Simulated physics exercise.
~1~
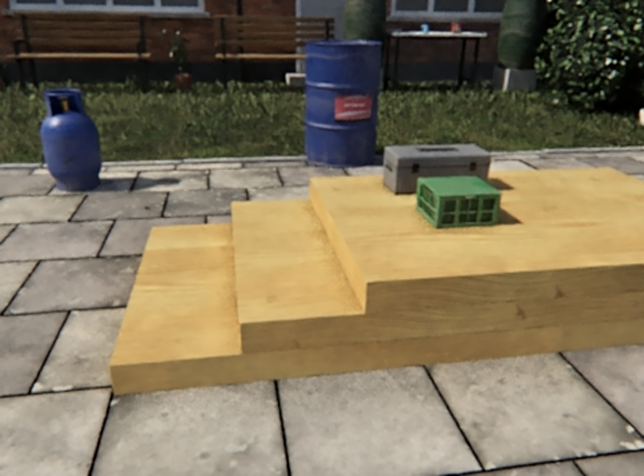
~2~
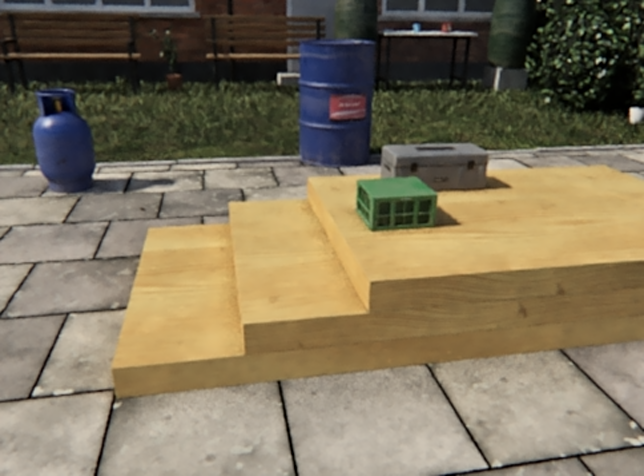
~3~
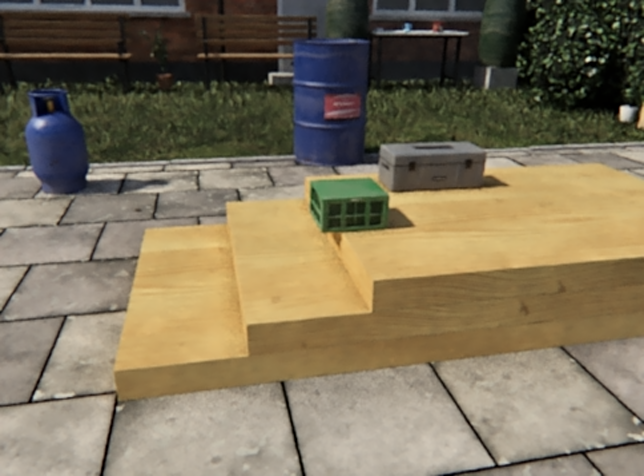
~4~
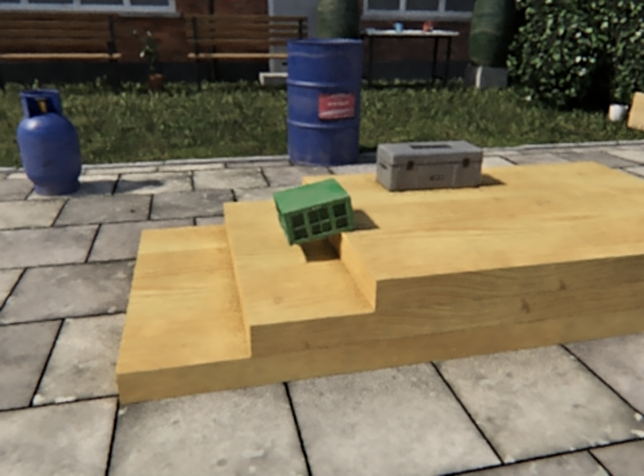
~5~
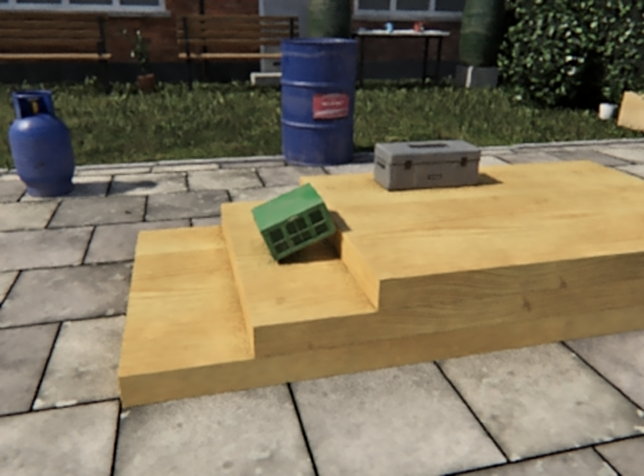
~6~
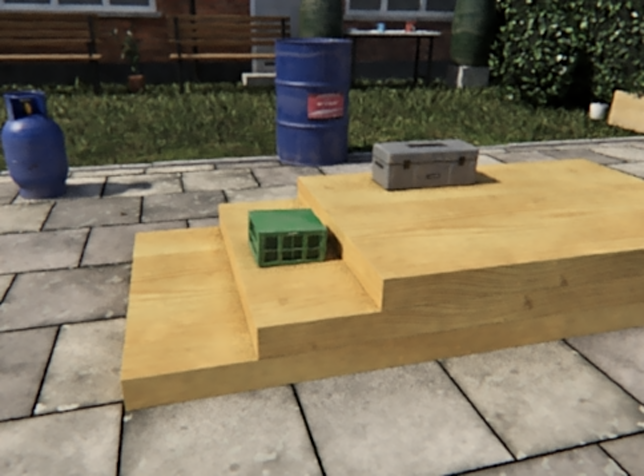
On a wooden platform outdoors, a green crate slides left past a grey toolbox, tips over the edge and settles upright one step down.
